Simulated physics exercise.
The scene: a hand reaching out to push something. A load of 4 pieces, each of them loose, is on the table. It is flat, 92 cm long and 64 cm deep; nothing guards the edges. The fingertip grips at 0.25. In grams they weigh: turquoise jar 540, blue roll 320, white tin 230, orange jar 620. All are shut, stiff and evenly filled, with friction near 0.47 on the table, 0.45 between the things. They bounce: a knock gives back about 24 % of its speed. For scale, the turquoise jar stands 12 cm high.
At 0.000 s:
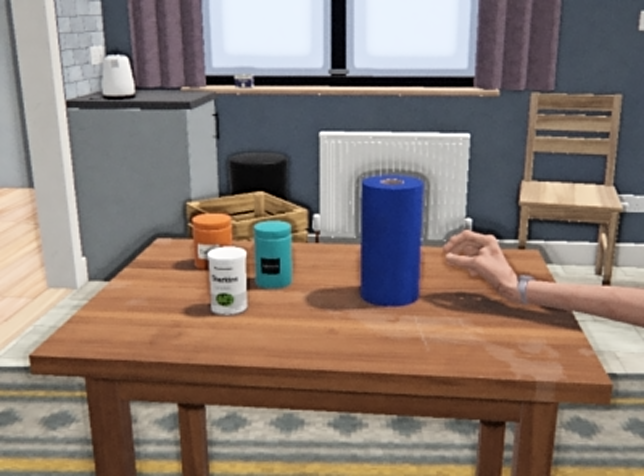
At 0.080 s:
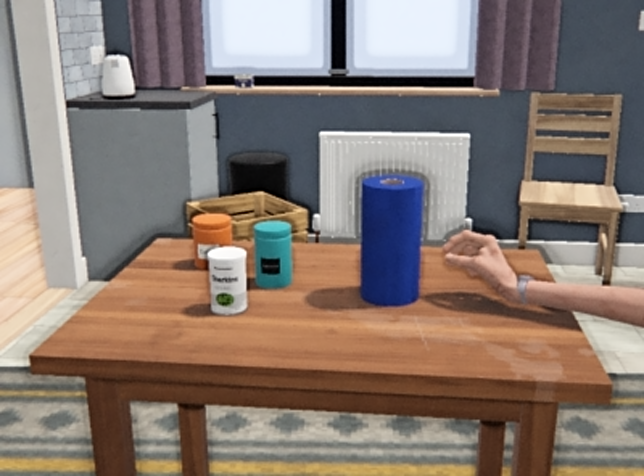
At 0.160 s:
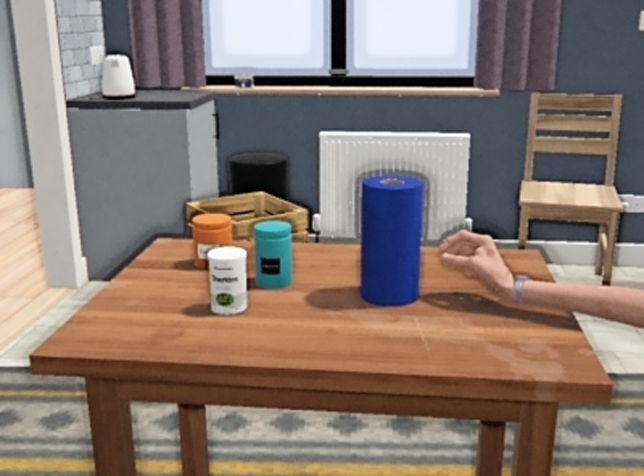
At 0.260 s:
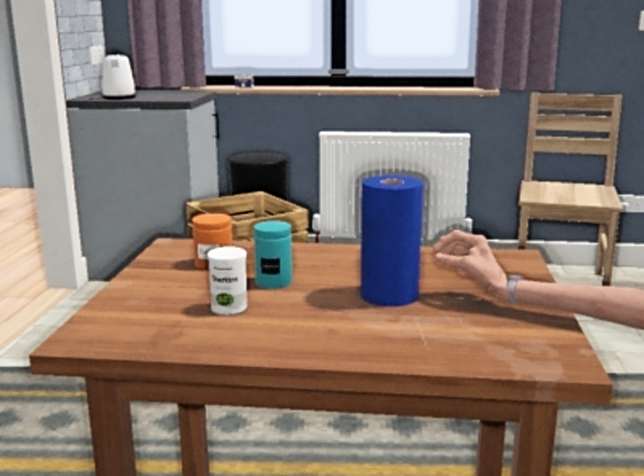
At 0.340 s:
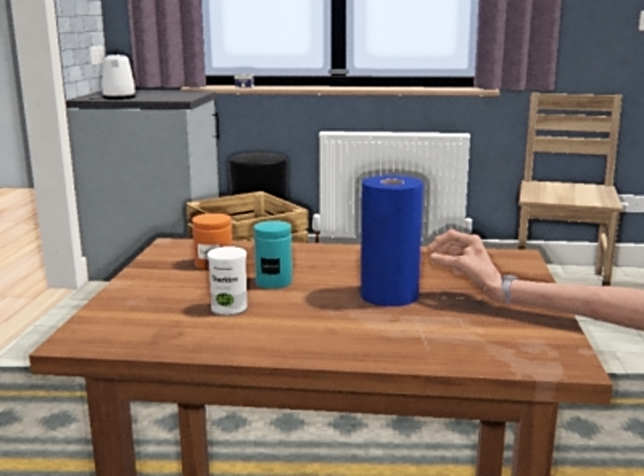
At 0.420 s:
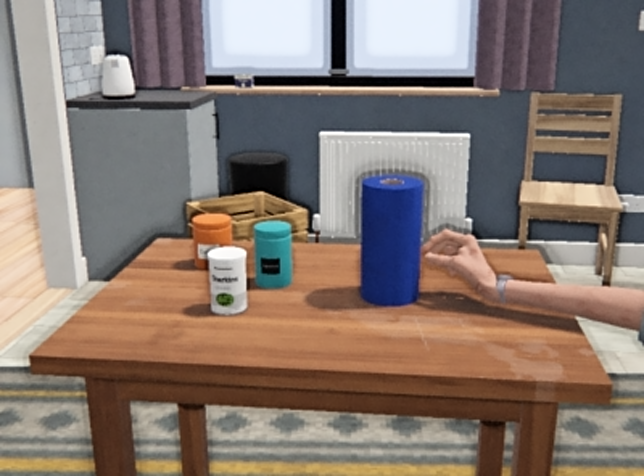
A hand at the right edge of a wooden table moves slightly left toward a blue roll, which stays still, as do the white tin, turquoise jar and orange jar standing to its left.
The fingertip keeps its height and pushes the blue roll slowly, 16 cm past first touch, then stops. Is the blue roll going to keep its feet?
The blue roll is still upright.
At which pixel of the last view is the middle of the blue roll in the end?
At about (309, 238).
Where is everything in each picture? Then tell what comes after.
In the first picture, finger moved 0 cm; blue roll (391, 240); turquoise jar (273, 255).
In the second picture, finger moved 0 cm; blue roll (391, 240); orange jar (213, 242).
In the third picture, finger moved 1 cm; blue roll (391, 240); white tin (228, 282).
In the fourth picture, finger moved 2 cm; blue roll (391, 240); turquoise jar (273, 255).
In the fifth picture, finger moved 3 cm; blue roll (391, 240); orange jar (213, 242).
In the sixth picture, finger moved 4 cm; blue roll (391, 240); white tin (228, 282).
By 0.92 s, finger moved 10 cm; blue roll 5 cm from its spot near (364, 239).
By 1.42 s, finger moved 16 cm; blue roll 11 cm from its spot near (333, 238).
When it is over (2.4 s), not toppled but over 5 cm from the start, blue roll; the other 3 within 5 cm of the start. End places, in pixels of the last picture, blue roll near (309, 237).
